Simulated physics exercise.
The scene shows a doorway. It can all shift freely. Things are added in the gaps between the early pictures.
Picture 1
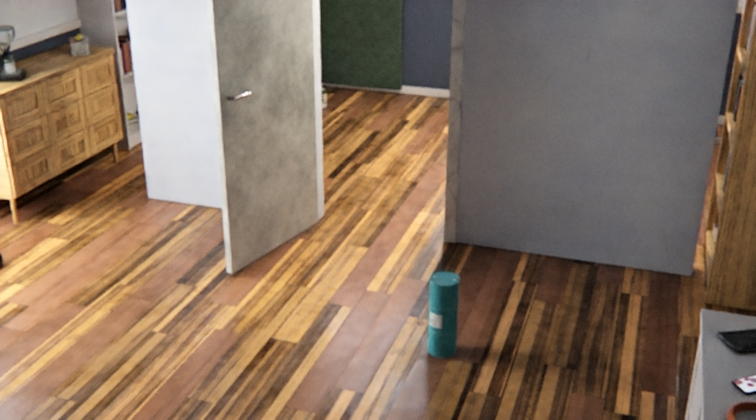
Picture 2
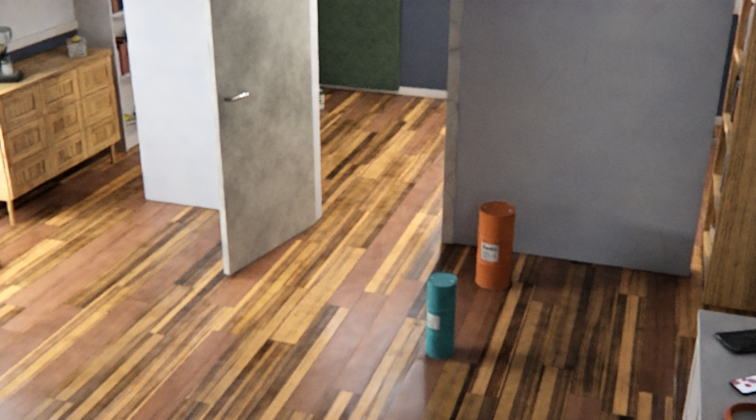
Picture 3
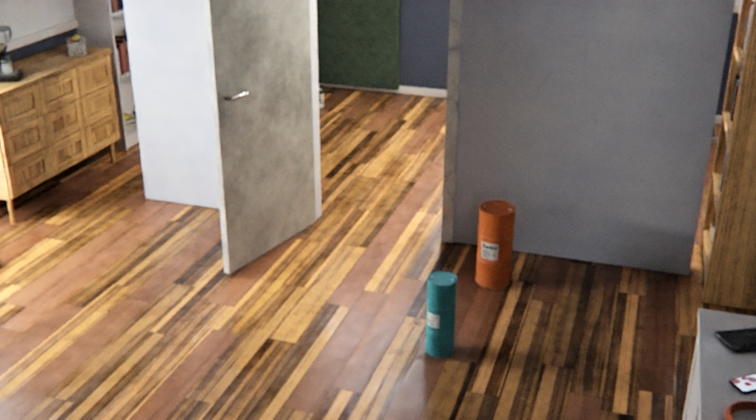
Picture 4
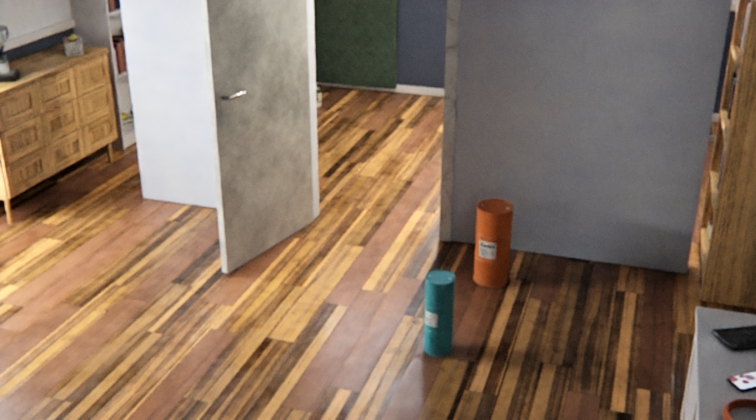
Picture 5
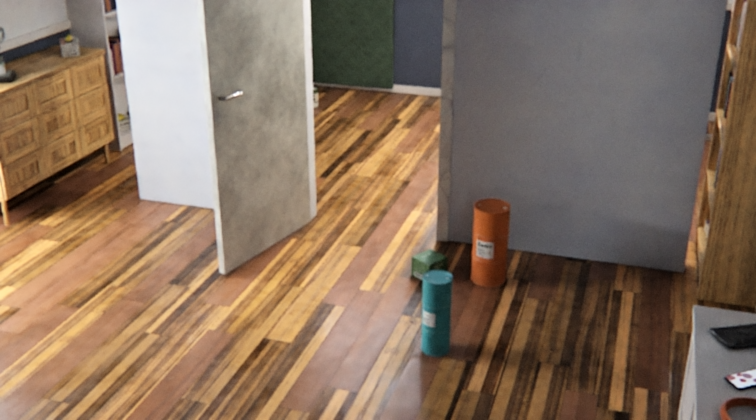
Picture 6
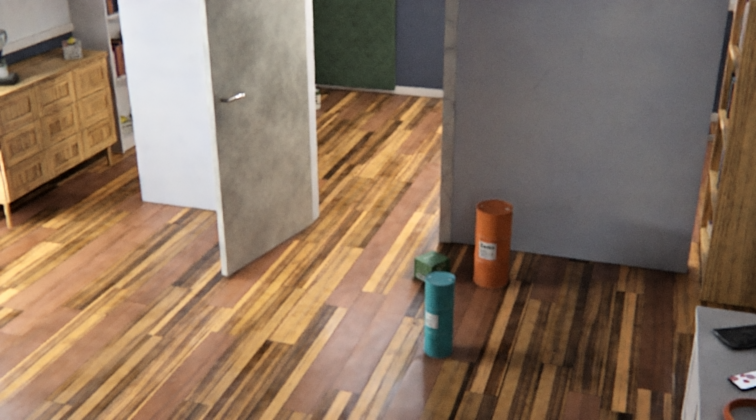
Door standing wide open and still on a wooden floor as an orange canister, then a green box, appear near a turquoise canister.
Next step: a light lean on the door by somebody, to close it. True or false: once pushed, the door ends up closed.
True.
Then, 0.60 s after the last picture, door 77° open.
Then, 0.90 s after the last picture, door 51° open.
Then, 1.30 s after the last picture, door 13° open.
At rest, door 0° open; all 3 in place. Seen from the same camera at the end, green box near (432, 268).
